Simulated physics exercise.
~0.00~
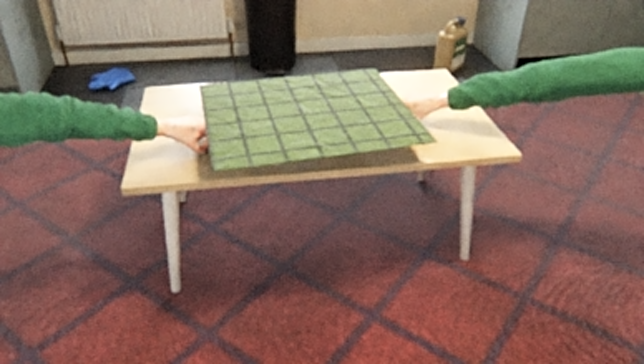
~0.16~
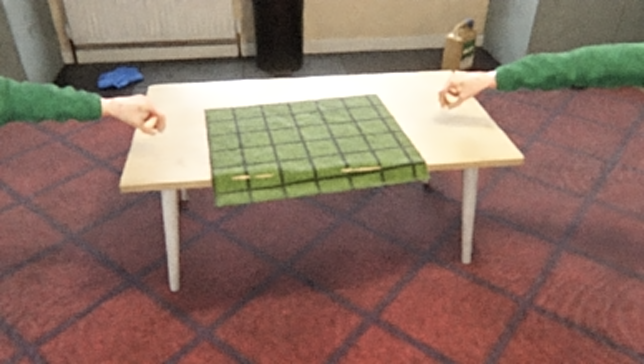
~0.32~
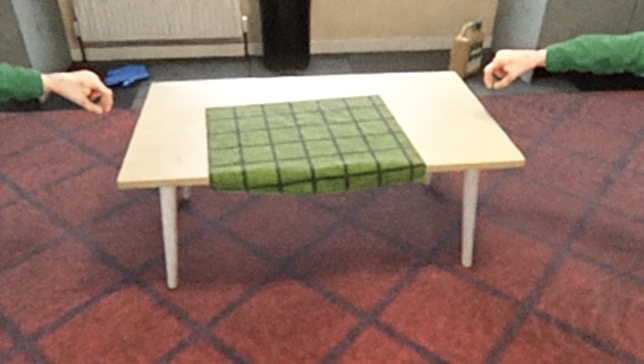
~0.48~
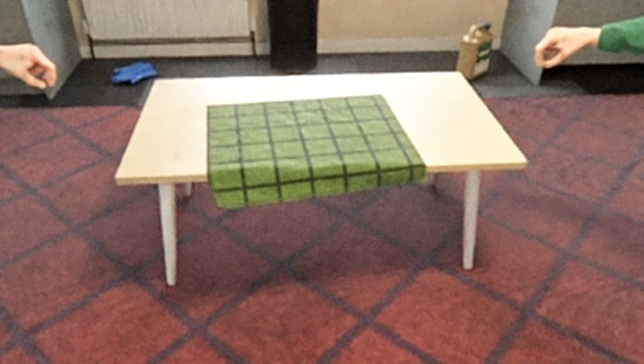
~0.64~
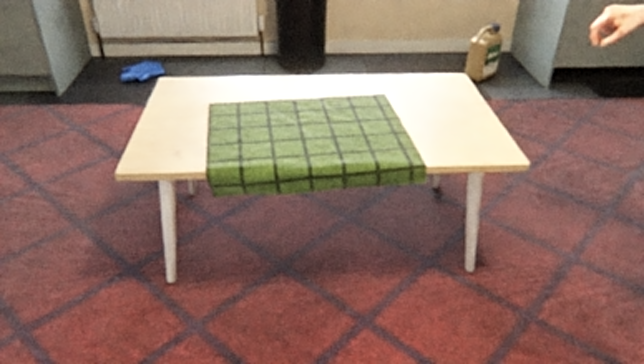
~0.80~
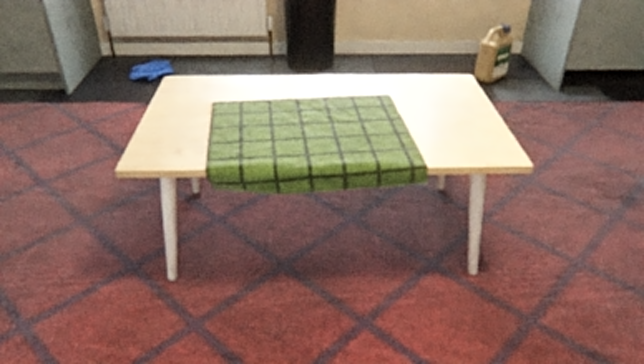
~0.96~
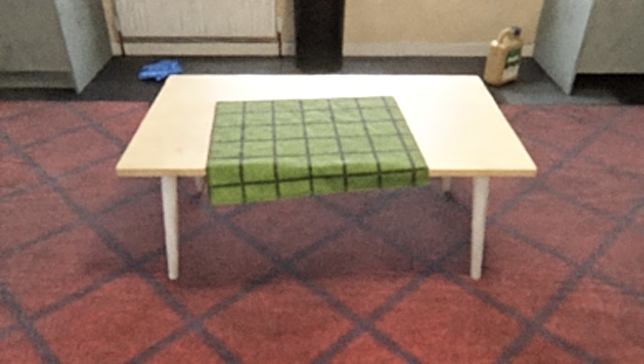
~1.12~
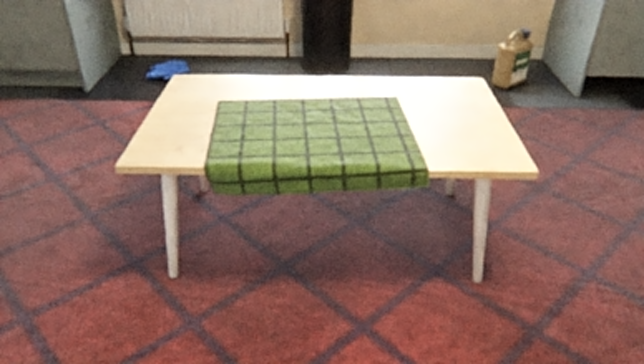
In a room with a dark red carpet crossed by a diamond pattern, a pale table with white legs stands before a radiator, with a blue item and a tan container behind it. Two hands in green sleeves, one from each side, hold a green checked tea towel flat over the tabletop. They let it go, and its front edge drops and folds over the front of the table. The hands draw back to either side and leave, while the view drifts slightly sideways. The towel stays put, mostly on top, with a short strip hanging down.
